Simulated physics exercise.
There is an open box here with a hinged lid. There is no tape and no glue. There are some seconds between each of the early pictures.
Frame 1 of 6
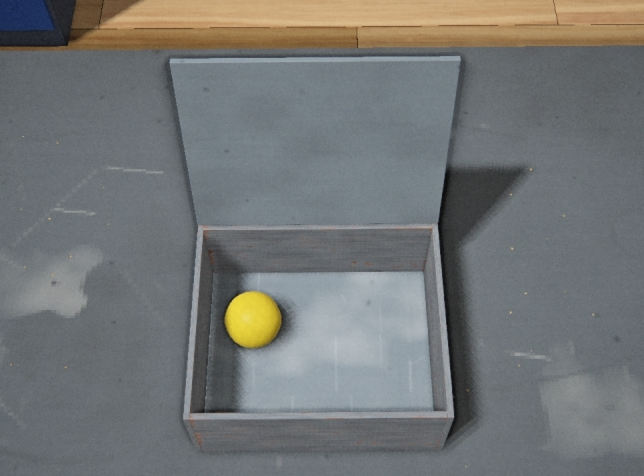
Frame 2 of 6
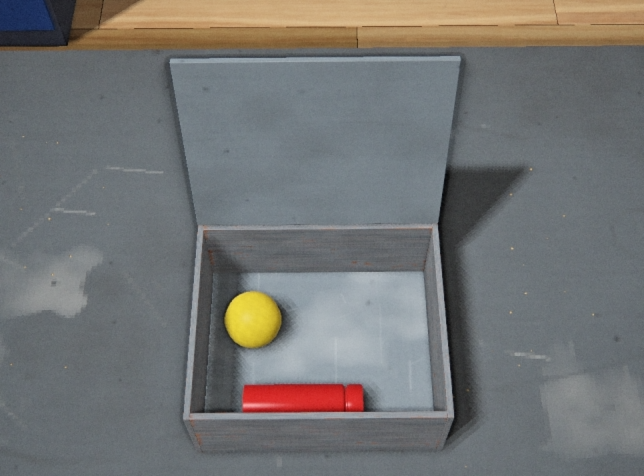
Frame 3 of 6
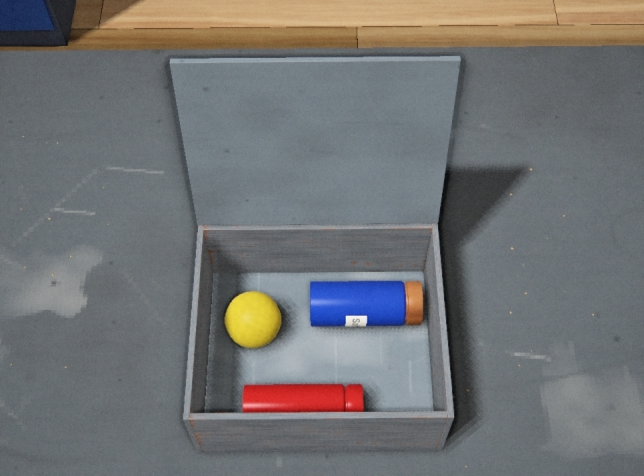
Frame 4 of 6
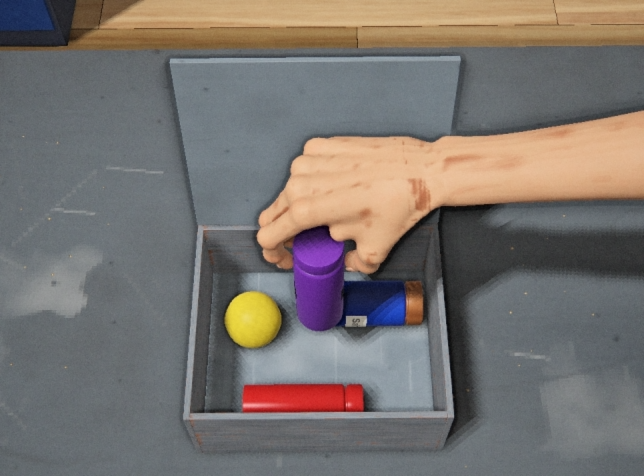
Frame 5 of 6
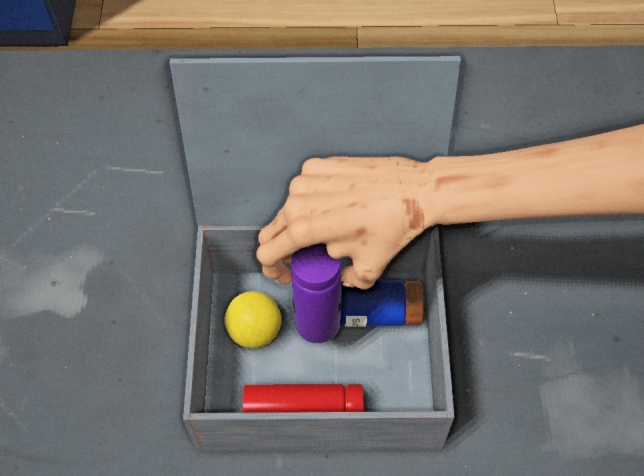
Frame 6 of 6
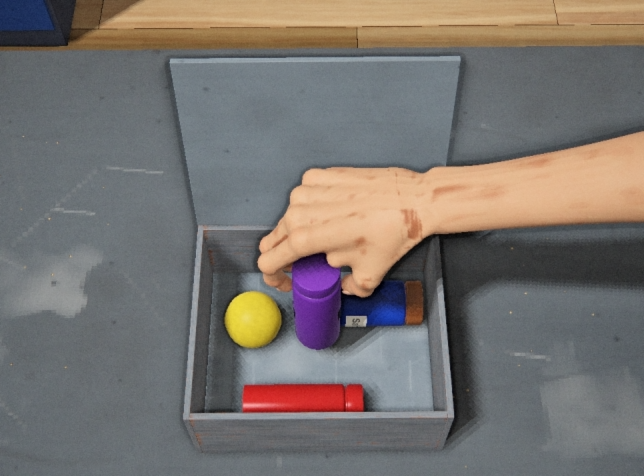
A hand on a bare arm reaches in from the right over an open grey box with a raised hinged lid, seen from above by a still camera on a worn grey surface. A yellow lemon sits at the left inside, then a red shaker appears along the front and a blue one at the back right. The hand lowers an upright purple shaker between the lemon and the blue one.
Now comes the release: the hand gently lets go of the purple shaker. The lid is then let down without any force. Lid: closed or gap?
The lid stays above the rim.
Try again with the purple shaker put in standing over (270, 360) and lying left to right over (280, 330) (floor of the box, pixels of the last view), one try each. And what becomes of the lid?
In the first case it comes fully down; in the second case it comes fully down.
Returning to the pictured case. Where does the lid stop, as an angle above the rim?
Close to 18 degrees.
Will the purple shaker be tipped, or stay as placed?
By the end it has kept its angle.
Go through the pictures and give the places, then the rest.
In the first picture, the last thing is not in view yet; yellow lemon (253, 320).
In the second picture, the last thing is not in view yet.
In the third picture, the last thing is not in view yet; red shaker (304, 405).
In the fourth picture, coming down; purple shaker (320, 280); yellow lemon (253, 320).
In the fifth picture, coming down; purple shaker (317, 294); blue shaker (366, 303).
In the sixth picture, in place under the hand; purple shaker (317, 302); red shaker (304, 405).
Then, 1.00 s past the last view, lid starting down; purple shaker displaced about its own width near (318, 347).
Then, 1.70 s past the last view, lid 50° above the rim; purple shaker displaced about its own width near (318, 347).
Finally, lid 19° above the rim; moved from the start, purple shaker; the other 3 still in place. Final places as the last picture's camera would see them, purple shaker near (318, 347).
